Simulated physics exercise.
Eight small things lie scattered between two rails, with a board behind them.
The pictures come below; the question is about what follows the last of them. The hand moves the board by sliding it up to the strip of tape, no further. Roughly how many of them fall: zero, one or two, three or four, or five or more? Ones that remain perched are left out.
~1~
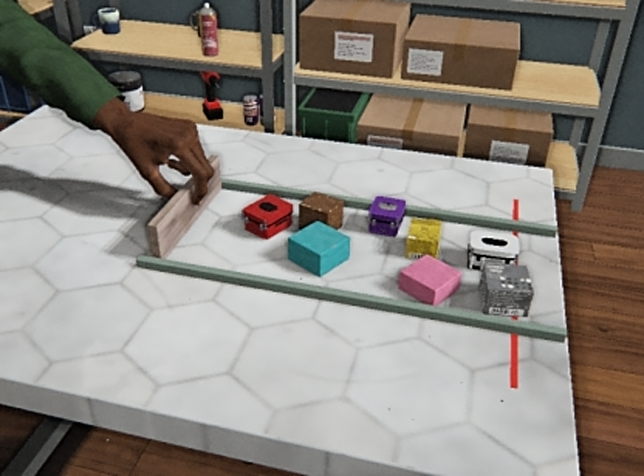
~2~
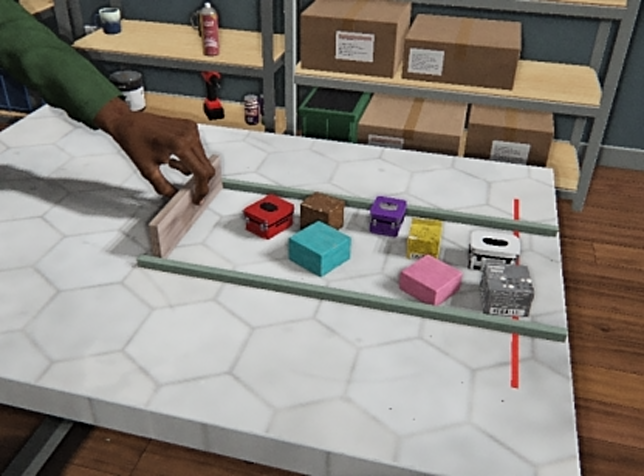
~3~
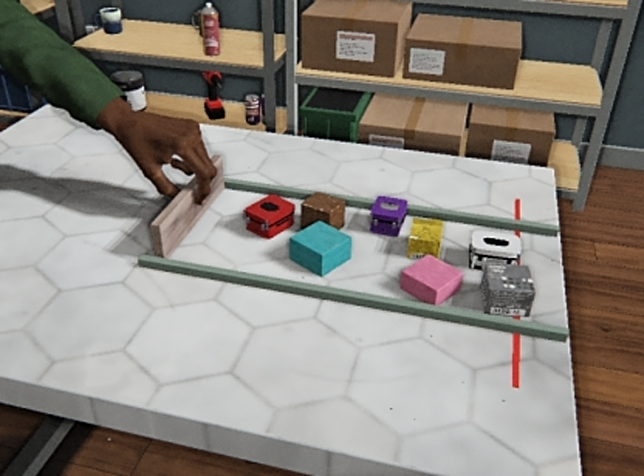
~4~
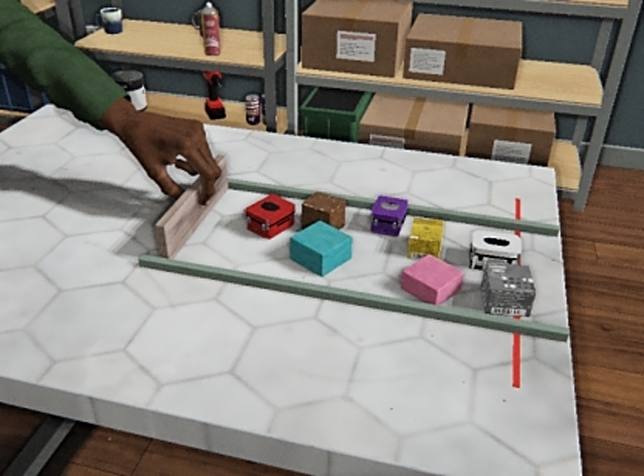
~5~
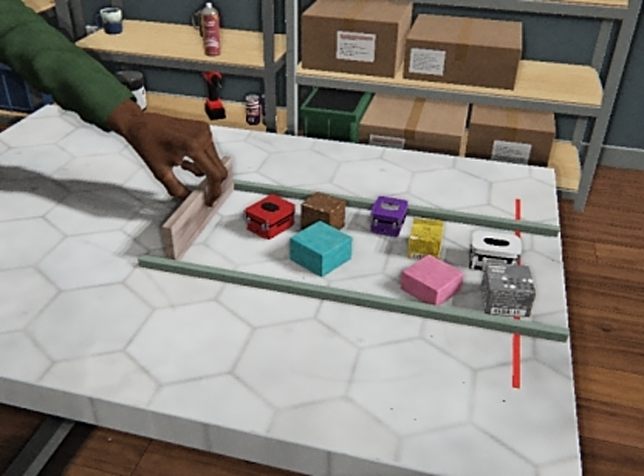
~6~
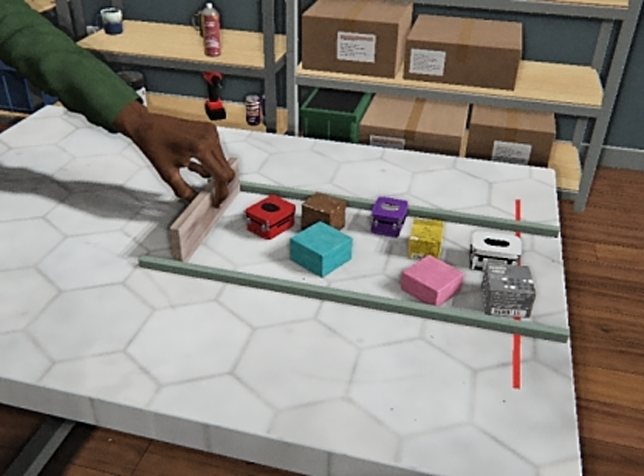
Five or more.
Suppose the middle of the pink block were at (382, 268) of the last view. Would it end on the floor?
Drops.
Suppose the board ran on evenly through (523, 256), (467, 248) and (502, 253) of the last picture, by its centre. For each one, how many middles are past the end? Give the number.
Counts by place: 6 / 2 / 4.
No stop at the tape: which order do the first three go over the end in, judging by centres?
Grey box, white case, purple case.
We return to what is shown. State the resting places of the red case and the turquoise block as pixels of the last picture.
The first near (538, 256), the second near (544, 298).
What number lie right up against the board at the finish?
It is in contact with 2.
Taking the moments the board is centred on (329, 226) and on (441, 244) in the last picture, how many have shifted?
At that stage 5; at the next, 8.
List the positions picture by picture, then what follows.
In the first picture, grey box (505, 289); white case (492, 252); pink block (430, 281); board (189, 205); tape (515, 275).
In the second picture, white case (493, 253); turquoise block (320, 249).
In the third picture, pink block (431, 281); yellow box (425, 239).
In the fourth picture, grey box (508, 289); red case (271, 218).
In the fifth picture, white case (494, 253); board (202, 206).
In the sixth picture, grey box (508, 290); white case (495, 253); pink block (432, 281); board (209, 208); tape (517, 275).
Soon after, none off yet; grey box at rest near (508, 290); white case at rest near (495, 253); pink block at rest near (432, 281).
After that, none off yet; grey box moving near (518, 292); white case displaced a little near (513, 256); pink block displaced about its own width near (471, 293).
In the end, the number that fall off is five or more; gone, brown block, purple case, yellow box, pink block, white case and grey box.
